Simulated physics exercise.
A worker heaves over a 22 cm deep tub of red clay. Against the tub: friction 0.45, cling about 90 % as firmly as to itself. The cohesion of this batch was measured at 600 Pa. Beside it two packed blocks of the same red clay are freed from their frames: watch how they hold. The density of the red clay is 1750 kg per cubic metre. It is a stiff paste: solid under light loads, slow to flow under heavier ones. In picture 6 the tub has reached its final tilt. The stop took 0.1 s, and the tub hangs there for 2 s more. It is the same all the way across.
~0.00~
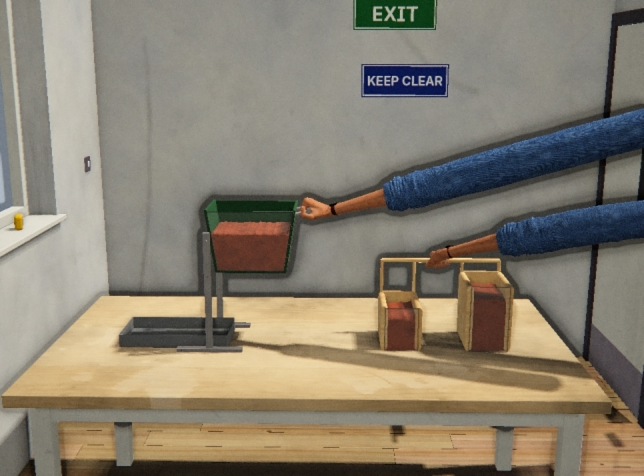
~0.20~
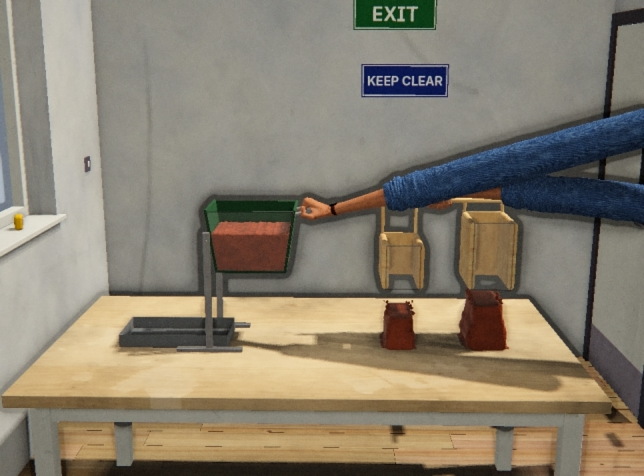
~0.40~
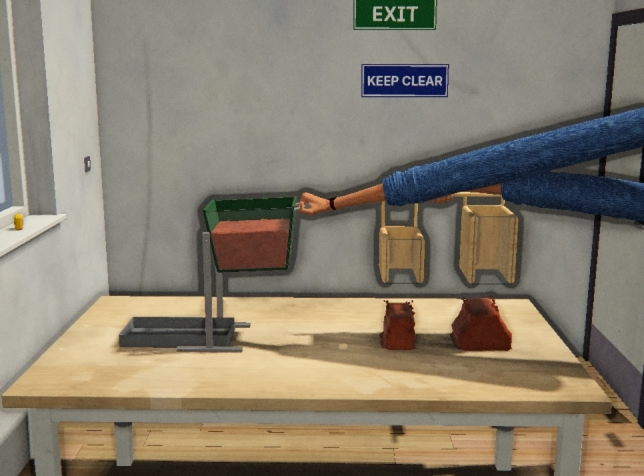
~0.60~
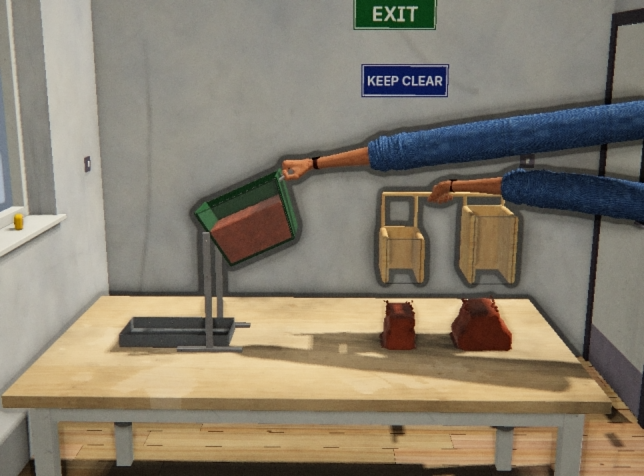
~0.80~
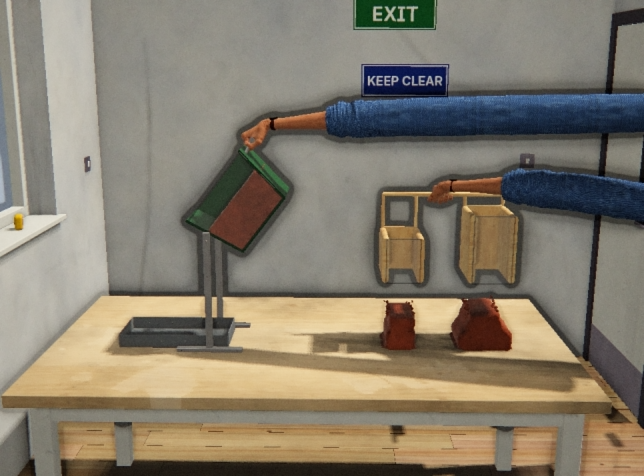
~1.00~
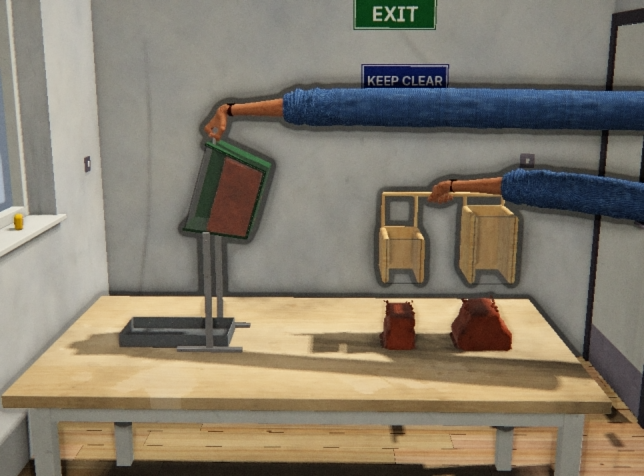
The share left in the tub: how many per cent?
It comes to some 100 %.
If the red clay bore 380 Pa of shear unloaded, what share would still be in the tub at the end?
It would be near 75 %.
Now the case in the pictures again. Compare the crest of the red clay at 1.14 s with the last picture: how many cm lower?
About 3 cm.
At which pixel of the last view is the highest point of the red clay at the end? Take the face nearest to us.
Around (209, 180).
After 1.14 s, the tub is at 74 degrees and holds 100 %.
After 1.31 s, the tub is at 74 degrees and holds 100 %.
After 1.48 s, the tub is at 74 degrees and holds 100 %.
After 1.65 s, the tub is at 74 degrees and holds 100 %.
After 3.00 s, the tub is at 74 degrees and holds 100 %.
